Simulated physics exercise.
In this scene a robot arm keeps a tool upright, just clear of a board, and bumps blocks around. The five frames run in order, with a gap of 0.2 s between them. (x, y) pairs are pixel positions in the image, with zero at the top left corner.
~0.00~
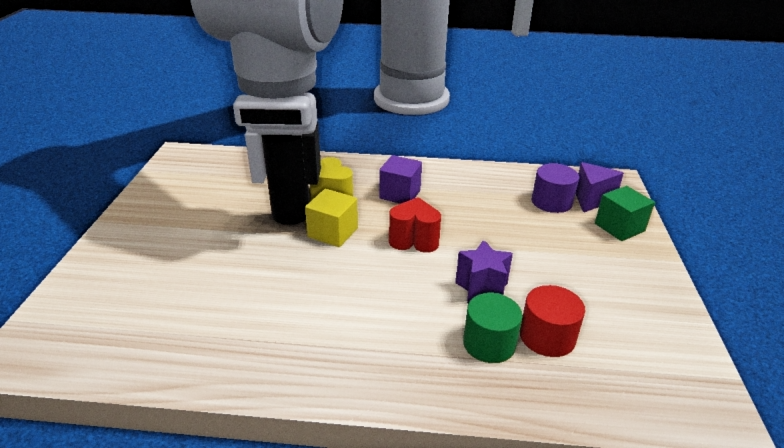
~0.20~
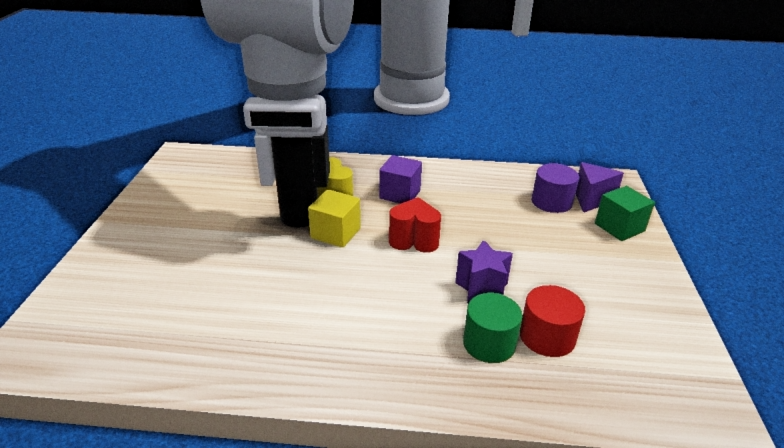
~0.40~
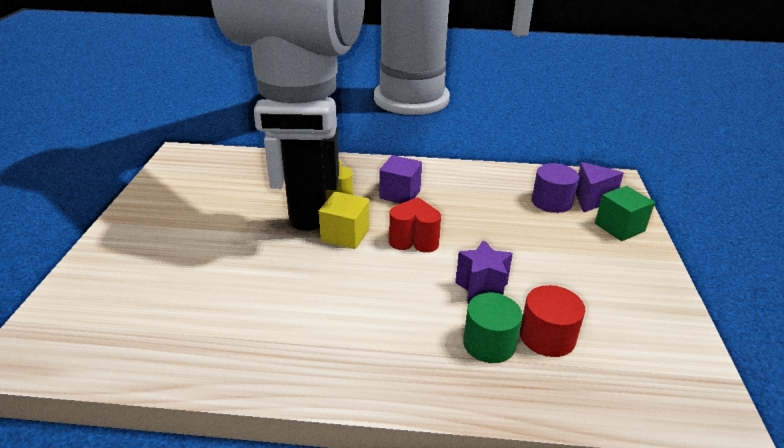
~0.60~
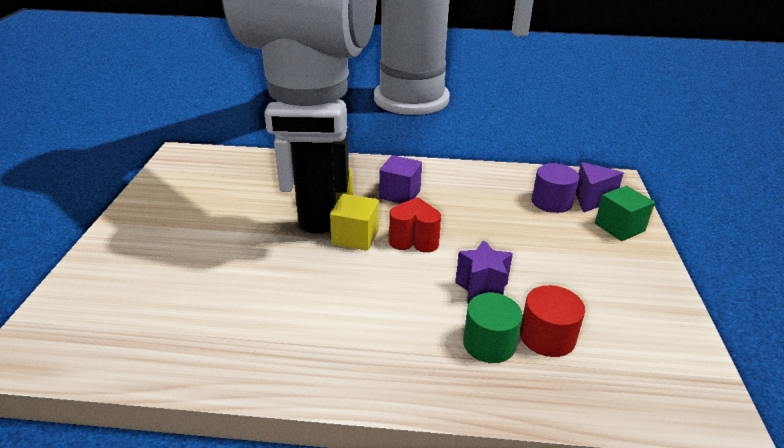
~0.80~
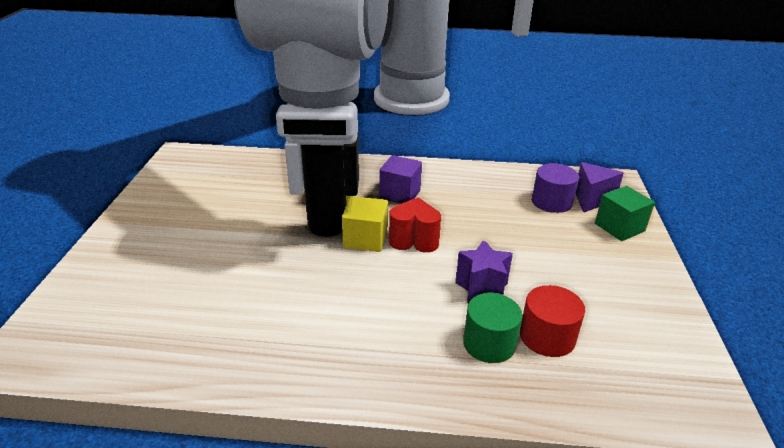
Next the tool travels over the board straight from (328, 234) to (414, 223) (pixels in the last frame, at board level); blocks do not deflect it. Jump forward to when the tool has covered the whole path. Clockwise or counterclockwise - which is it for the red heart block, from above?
It spins anti-clockwise.
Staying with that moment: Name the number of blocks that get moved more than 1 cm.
Total: Two.
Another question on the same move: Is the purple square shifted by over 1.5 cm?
Short answer: No.
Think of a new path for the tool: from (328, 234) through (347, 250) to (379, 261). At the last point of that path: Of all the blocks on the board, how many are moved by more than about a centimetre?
My best guess is that a pair of blocks move over 1 cm.
What follows on the original path. Halfway along, tool at (372, 220); yellow square at (405, 211), turned 30° clockwise; red heart block at (451, 216), turned 15° anticlockwise.
At the end, tool at (415, 215); yellow square at (430, 214), turned 60° clockwise; purple square unmoved; red heart block at (476, 224), turned 30° anticlockwise.
